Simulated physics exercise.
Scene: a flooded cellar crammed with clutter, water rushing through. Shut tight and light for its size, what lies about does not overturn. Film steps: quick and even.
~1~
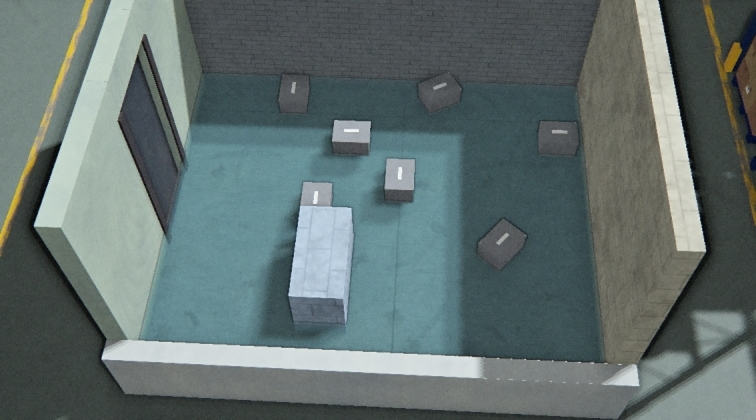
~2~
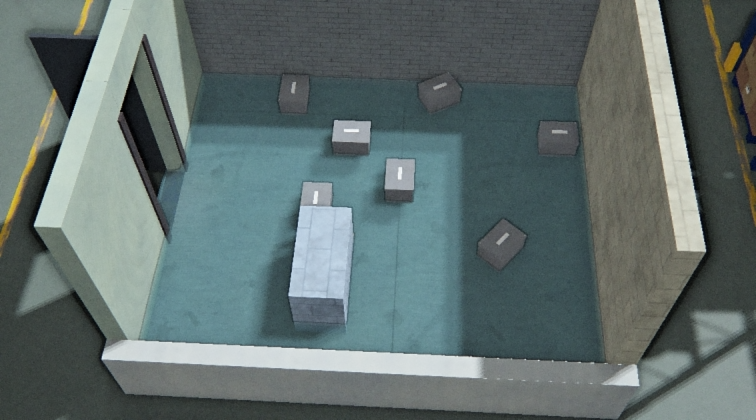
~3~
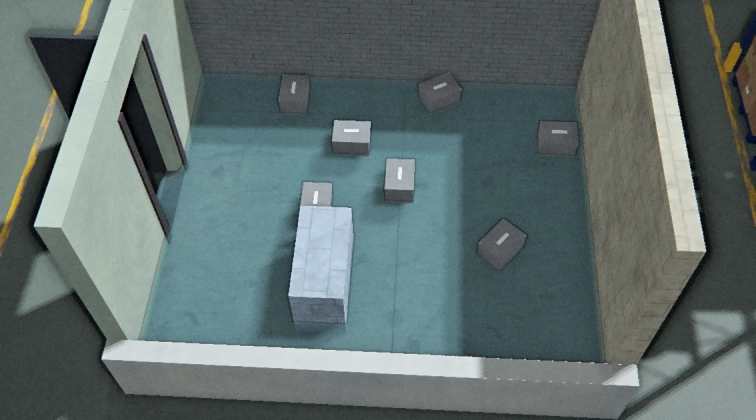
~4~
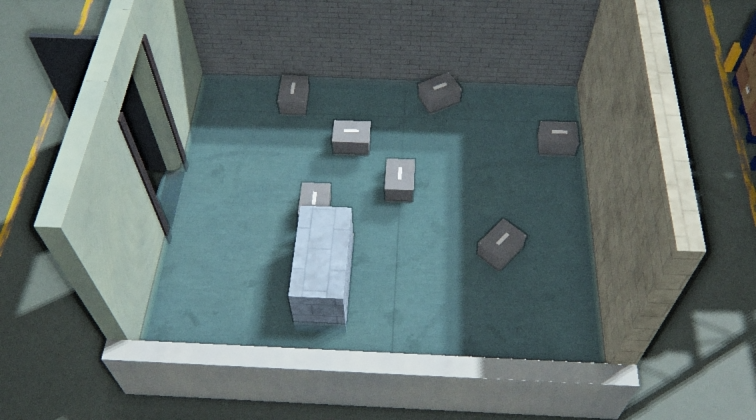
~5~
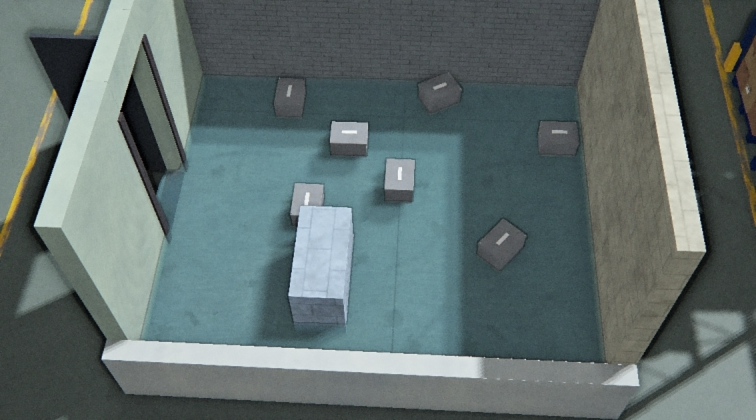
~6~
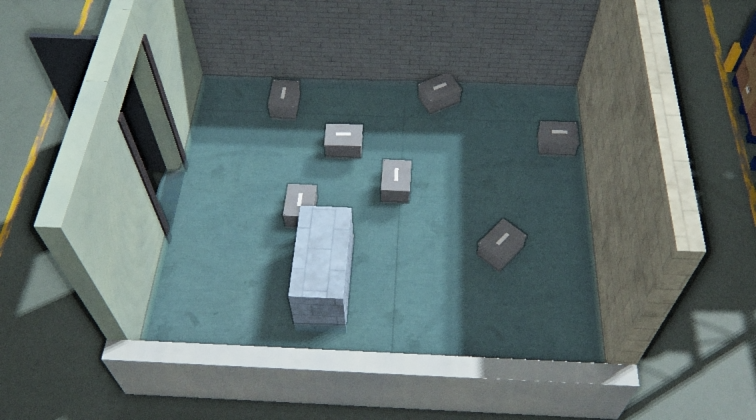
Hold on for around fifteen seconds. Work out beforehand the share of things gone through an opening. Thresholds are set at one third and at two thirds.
I would say one third up to two thirds.
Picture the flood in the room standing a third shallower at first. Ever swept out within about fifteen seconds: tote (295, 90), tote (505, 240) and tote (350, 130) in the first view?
Well, in turn they're removed, not removed and removed.
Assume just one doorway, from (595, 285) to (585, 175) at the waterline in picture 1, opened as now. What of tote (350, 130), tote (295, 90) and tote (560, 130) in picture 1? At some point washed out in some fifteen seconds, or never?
The first exits, the second never exits, the third exits.
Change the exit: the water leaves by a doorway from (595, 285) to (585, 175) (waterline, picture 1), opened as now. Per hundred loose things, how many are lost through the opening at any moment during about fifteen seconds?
Fraction out: Near 70 %.
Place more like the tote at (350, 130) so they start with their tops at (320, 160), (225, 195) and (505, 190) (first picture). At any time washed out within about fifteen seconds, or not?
Per object, in the order given: Exits at some point / exits at some point / never exits.
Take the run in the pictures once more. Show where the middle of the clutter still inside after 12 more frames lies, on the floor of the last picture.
The mean position lies close to (338, 174).
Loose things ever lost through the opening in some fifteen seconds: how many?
The total is 4.
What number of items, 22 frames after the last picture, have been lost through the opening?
The number comes to 3.
A moment on, 0 of 7 are out; 7 afloat.
Next, 0 of 7 are out; 7 afloat.
Later, 3 of 7 are out; 4 afloat.
In the end, 4 of 7 are out; 3 afloat.
